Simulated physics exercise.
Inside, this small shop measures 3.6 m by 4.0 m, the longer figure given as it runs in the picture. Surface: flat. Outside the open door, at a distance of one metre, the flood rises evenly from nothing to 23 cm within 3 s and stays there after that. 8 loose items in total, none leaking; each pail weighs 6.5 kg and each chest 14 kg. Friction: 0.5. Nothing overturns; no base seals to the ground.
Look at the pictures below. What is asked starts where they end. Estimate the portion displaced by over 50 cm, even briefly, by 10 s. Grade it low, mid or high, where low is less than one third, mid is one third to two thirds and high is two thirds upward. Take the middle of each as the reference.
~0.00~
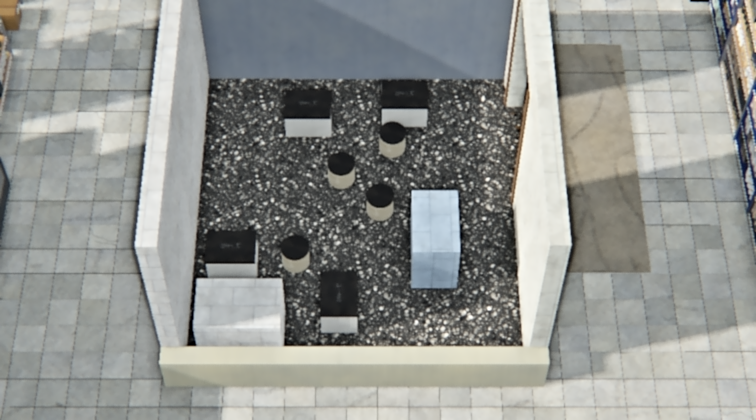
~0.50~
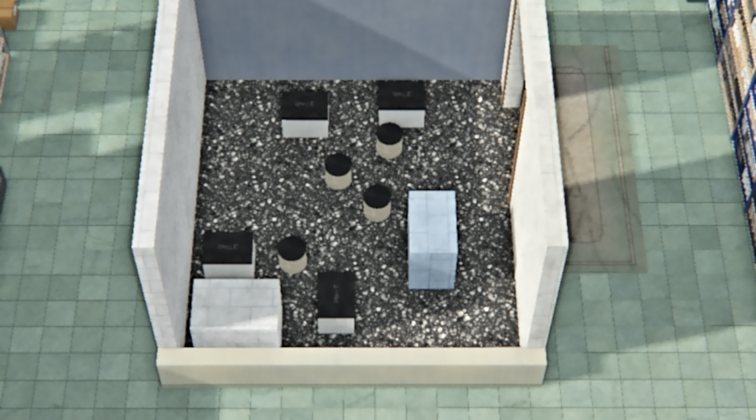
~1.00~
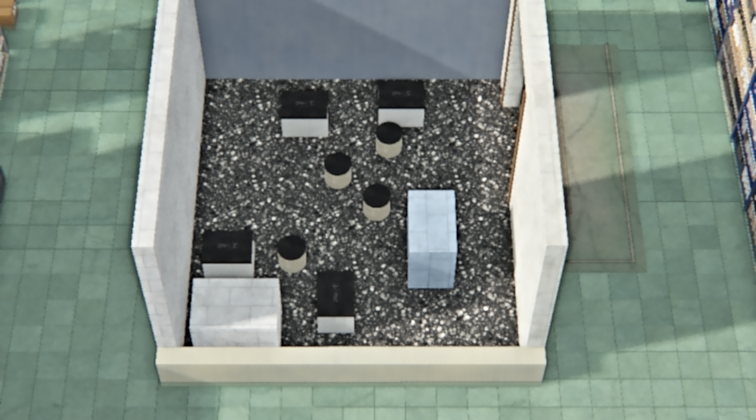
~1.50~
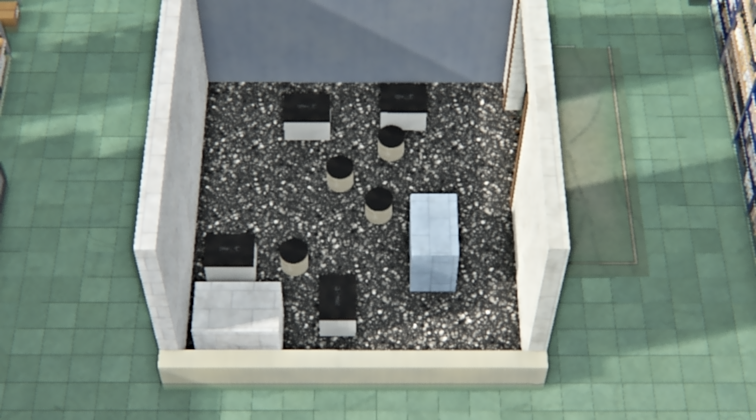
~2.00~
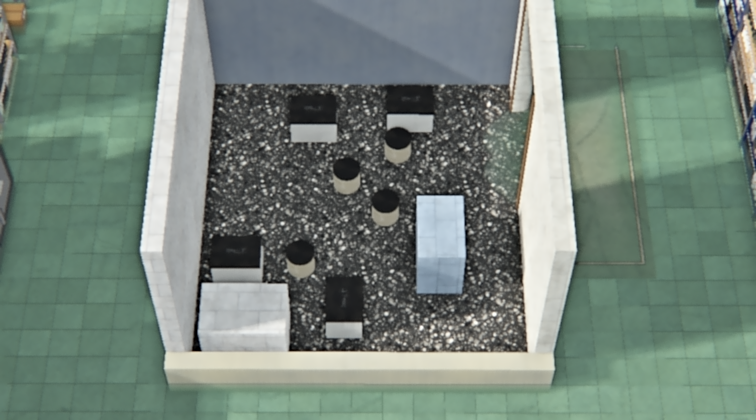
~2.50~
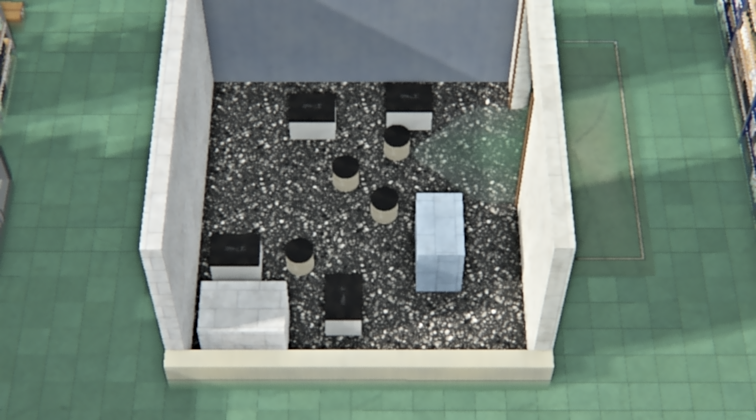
Grade: High.
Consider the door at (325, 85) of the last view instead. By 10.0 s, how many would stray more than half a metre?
Then it comes to 6 of them.
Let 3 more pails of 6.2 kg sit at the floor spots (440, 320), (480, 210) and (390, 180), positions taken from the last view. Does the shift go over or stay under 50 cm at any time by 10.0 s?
For each in turn I get a greater distance, a smaller distance and a greater distance.
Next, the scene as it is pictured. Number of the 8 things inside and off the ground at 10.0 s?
Count at that moment: 6.
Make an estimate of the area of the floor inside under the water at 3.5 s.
About 3.5 m2.
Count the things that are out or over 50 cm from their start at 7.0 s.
Count: 5.
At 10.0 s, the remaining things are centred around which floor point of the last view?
(362, 274).
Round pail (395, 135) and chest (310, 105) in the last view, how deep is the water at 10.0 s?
Depth approx. 16 cm / 16 cm.
After 3.5 s 0 of 8 are over 50 cm from their spots; 0 afloat.
After 4.5 s 4 of 8 are over 50 cm from their spots; 1 afloat.
After 7.0 s 5 of 8 are over 50 cm from their spots; 5 afloat.
After 10.0 s 8 of 8 are over 50 cm from their spots, and 8 have been at some point; 6 afloat.
